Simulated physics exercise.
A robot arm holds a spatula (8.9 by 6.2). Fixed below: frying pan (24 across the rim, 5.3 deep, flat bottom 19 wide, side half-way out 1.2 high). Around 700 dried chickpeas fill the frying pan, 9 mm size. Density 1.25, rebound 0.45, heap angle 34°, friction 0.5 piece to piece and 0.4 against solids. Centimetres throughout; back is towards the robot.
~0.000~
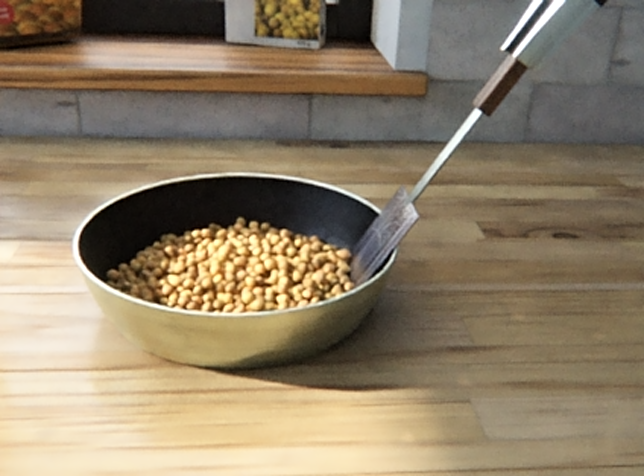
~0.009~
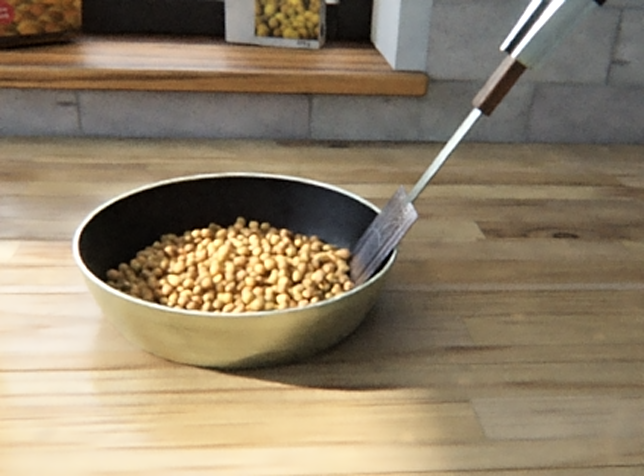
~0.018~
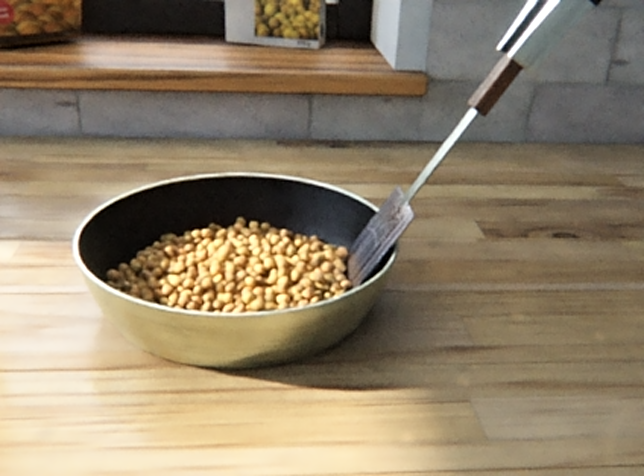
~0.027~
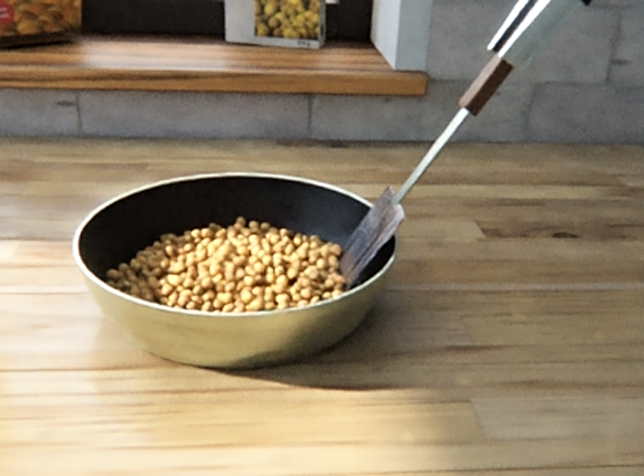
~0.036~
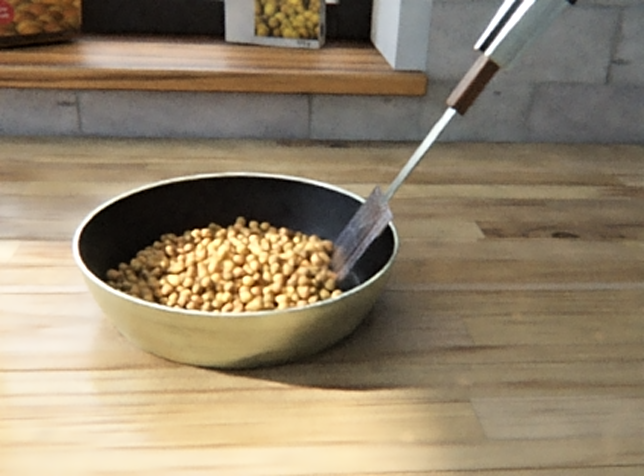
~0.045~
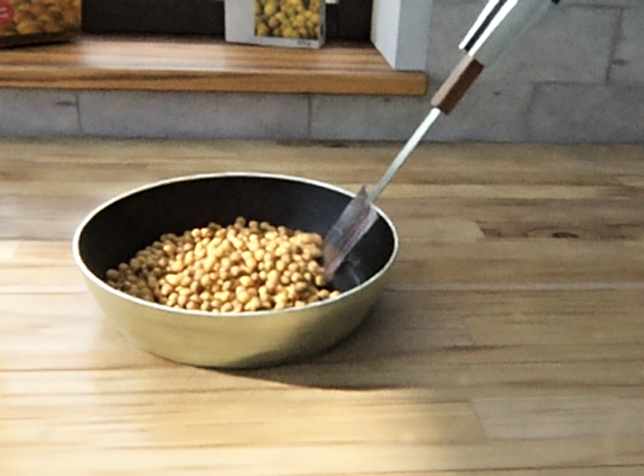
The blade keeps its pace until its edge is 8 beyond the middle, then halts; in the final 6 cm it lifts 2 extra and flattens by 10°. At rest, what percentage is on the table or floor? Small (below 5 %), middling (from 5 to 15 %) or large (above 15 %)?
On the table or floor the share is middling, from 5 to 15 %.
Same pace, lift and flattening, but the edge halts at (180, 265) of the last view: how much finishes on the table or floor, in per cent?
About 0 per cent.
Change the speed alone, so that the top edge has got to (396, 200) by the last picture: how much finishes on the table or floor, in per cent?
About 0 per cent.
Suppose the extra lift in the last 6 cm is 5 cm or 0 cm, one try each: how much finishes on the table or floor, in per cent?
About 10 and 0 per cent.
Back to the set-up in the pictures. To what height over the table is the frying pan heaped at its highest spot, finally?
About 5.0 cm.
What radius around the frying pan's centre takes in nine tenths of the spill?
Some 45 cm.
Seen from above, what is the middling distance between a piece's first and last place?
Some 2 cm.
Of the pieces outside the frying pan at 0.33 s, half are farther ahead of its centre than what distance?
Roughly 18 cm.
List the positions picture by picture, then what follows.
In the first picture, the spatula top edge at (410, 201), sloping 58°; upper third of the load around (243, 274), from x 110 to 355, top at y 225; 696 in the frying pan.
In the second picture, the spatula top edge at (410, 200), sloping 58°; upper third of the load around (244, 273), from x 110 to 355, top at y 225.
In the third picture, the spatula top edge at (406, 200), sloping 58°; upper third of the load around (244, 273), from x 110 to 355, top at y 225.
In the fourth picture, the spatula top edge at (397, 200), sloping 58°; upper third of the load around (248, 272), from x 110 to 355, top at y 225.
In the fifth picture, the spatula top edge at (385, 200), sloping 58°; upper third of the load around (252, 270), from x 110 to 355, top at y 225.
In the sixth picture, the spatula top edge at (371, 200), sloping 58°; upper third of the load around (254, 267), from x 110 to 355, top at y 225; 696 in the frying pan.
After 0.08 s, sloping 58°, highest piece 6 above the table; 696 in the frying pan.
After 0.11 s, sloping 56°, highest piece 8 above the table; 696 in the frying pan.
After 0.33 s, sloping 48°, highest piece 6 above the table; 644 in the frying pan, 44 on the table or floor, 8 on the blade or in flight.
After 1.38 s, sloping 48°, highest piece 5 above the table; 644 in the frying pan, 52 on the table or floor.
In the end, 644 in the frying pan, 52 on the table or floor. That is 7 % on the table or floor.
